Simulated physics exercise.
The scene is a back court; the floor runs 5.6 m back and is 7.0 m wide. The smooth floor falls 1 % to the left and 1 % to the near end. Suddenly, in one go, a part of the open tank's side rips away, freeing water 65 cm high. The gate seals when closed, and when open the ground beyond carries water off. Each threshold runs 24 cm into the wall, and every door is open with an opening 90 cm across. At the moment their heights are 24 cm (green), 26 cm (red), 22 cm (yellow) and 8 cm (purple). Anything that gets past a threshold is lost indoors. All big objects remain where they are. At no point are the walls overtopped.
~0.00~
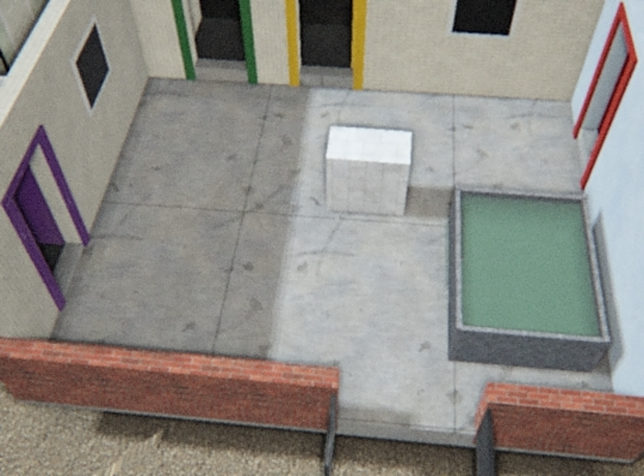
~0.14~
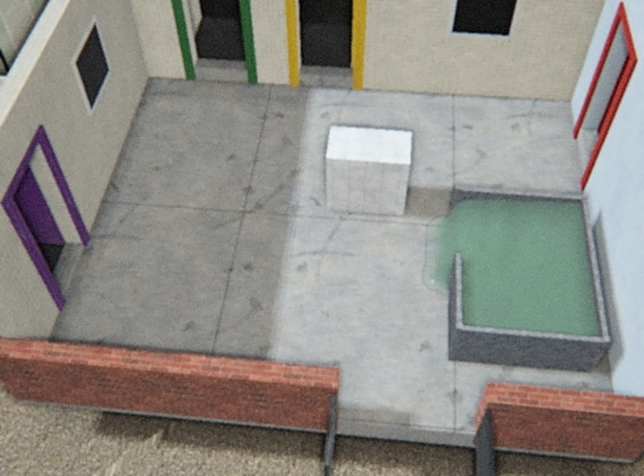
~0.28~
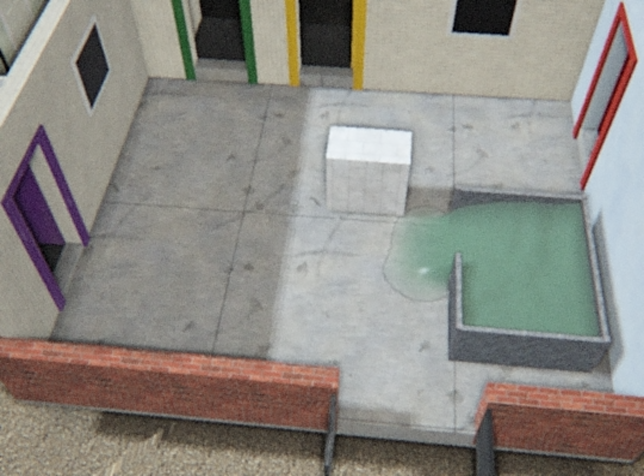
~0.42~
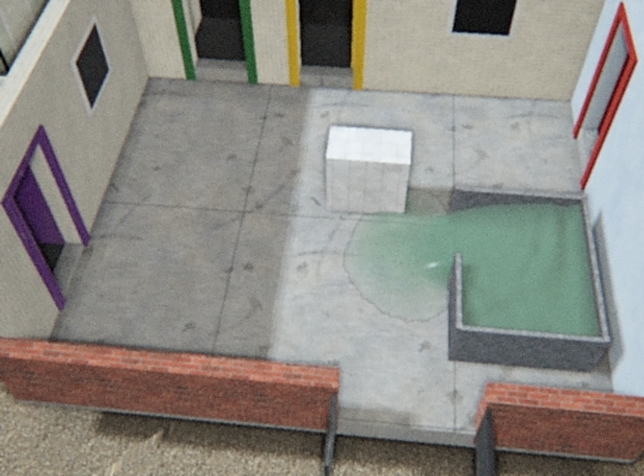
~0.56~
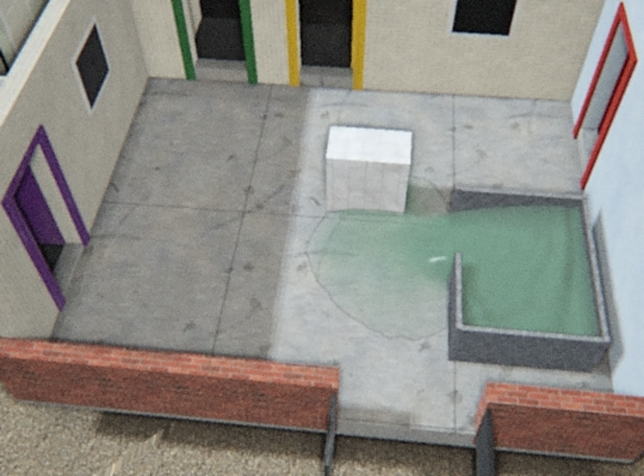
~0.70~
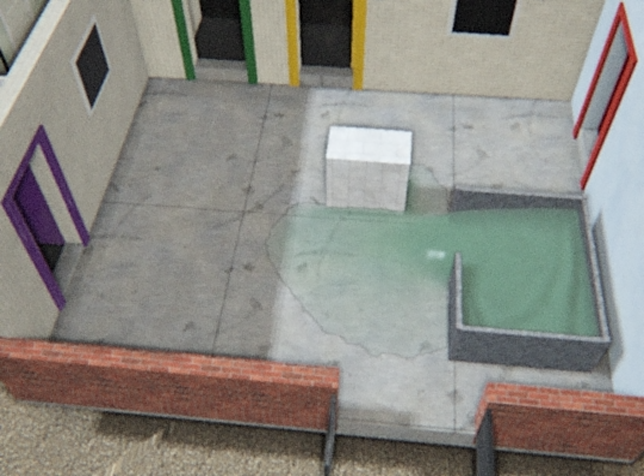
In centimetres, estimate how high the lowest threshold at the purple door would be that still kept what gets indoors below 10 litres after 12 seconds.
It comes to roughly 22 cm.
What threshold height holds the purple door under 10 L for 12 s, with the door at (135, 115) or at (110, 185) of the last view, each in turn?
First place around 9.0 cm, second around 15 cm.
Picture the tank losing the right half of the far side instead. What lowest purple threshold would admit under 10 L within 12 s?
I'd say close to 7.0 cm.
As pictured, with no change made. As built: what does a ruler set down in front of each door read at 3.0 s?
In cm: Green 0, red 0, yellow 3, purple 22.
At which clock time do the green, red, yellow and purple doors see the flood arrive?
Reading them off: Green 3.8 s, then red 4.0 s, then yellow 2.6 s, then purple 1.8 s.
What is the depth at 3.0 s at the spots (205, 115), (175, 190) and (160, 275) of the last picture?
About 0, 2 and 5 cm.
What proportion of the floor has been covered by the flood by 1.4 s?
About 35 per cent.
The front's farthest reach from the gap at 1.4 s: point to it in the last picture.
I'd put the front's tip around (128, 199).
After 1.4 s water covers 35 % of the floor, deepest (34 cm) near (399, 218); it has not reached the purple door.
After 3.0 s water covers 55 % of the floor, deepest (34 cm) near (37, 374); 22 cm at the purple door, 83 litres in over its 8 cm threshold.
After 12.0 s water covers 95 % of the floor, deepest (12 cm) near (37, 374); 10 cm at the purple door, 260 litres in over its 8 cm threshold.
At the purple door as built, the water arrived by 1.8 s and peaked near 24 cm at 2.6 s.
With a threshold of 19 cm, 27 litres would have come in within the 12 s; with 25.5 cm, 2 litres. So under 10 litres takes about 22 cm.
